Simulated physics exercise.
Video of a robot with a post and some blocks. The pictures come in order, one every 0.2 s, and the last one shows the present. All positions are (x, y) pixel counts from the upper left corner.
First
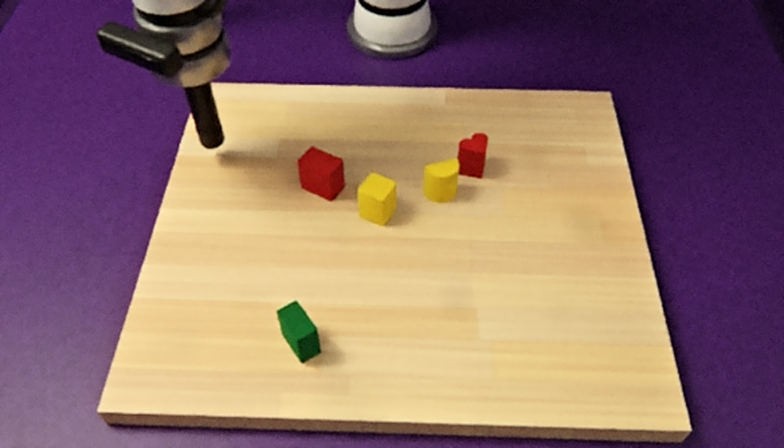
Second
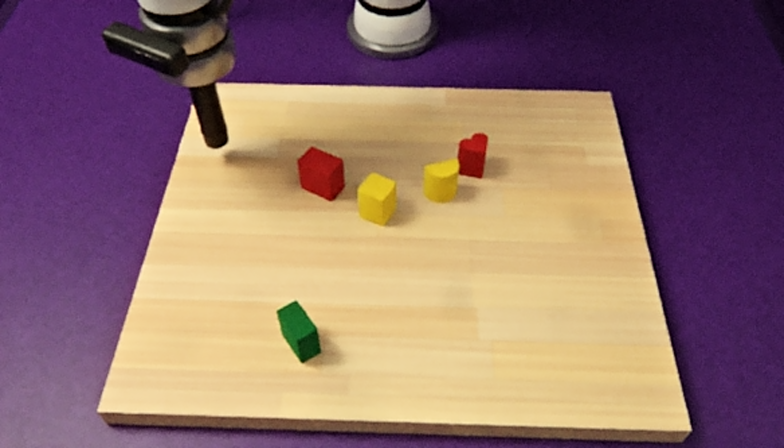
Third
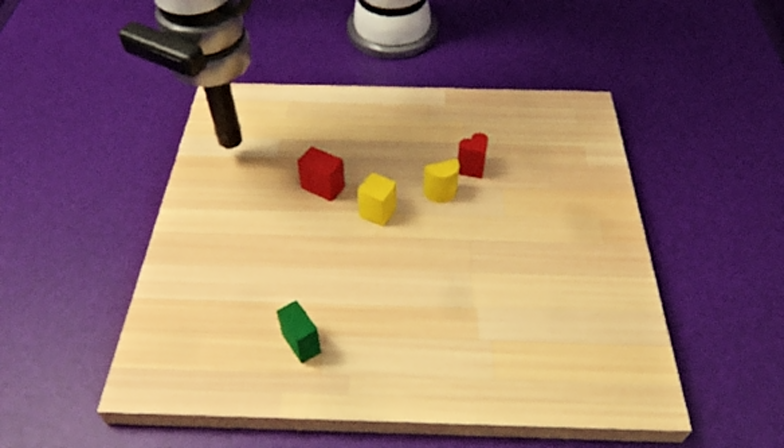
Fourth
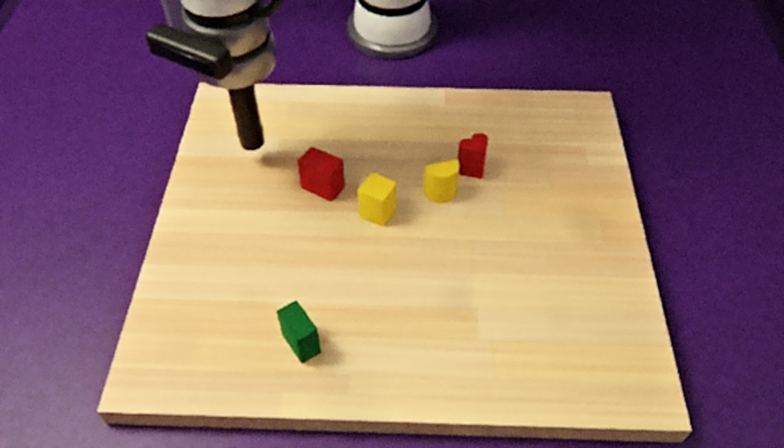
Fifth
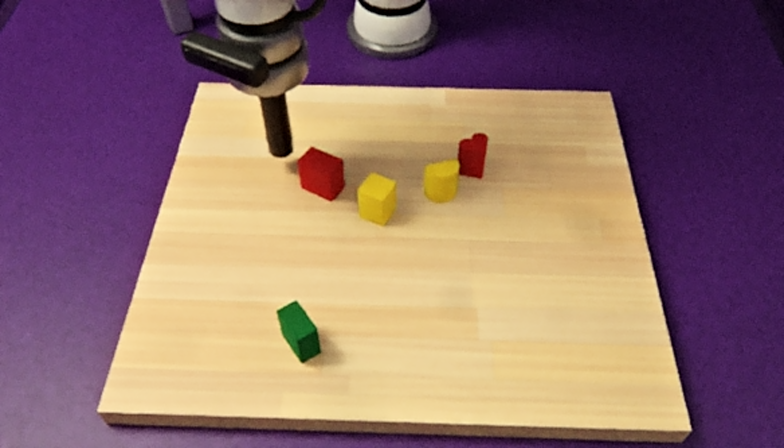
The robot arm with a dark post stayed almost still at the upper left of a wooden board, then moved a short way right, close to the red block, while all five colored blocks stayed put.
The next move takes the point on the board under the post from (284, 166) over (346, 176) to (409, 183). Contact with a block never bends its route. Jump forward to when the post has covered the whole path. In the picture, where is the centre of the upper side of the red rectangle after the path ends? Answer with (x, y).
Put as a pixel place, it's (347, 175).
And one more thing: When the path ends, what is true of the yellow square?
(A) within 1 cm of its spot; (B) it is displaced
Answer: A.
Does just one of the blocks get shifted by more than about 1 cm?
Yes.
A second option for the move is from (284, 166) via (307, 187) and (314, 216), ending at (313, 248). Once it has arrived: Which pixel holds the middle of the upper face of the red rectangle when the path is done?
Close to (345, 176).
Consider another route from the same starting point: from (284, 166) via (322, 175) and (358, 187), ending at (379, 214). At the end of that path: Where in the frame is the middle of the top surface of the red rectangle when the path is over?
At (352, 206).
What follows on the original path. One third of the way, post (324, 157); red rectangle (334, 168), turned 35° clockwise.
Two thirds of the way, post (367, 164); red rectangle (347, 175), turned 80° clockwise.
At the end, post (409, 168); red rectangle (347, 175), turned 80° clockwise; yellow square not moved; yellow D-shaped block not moved.
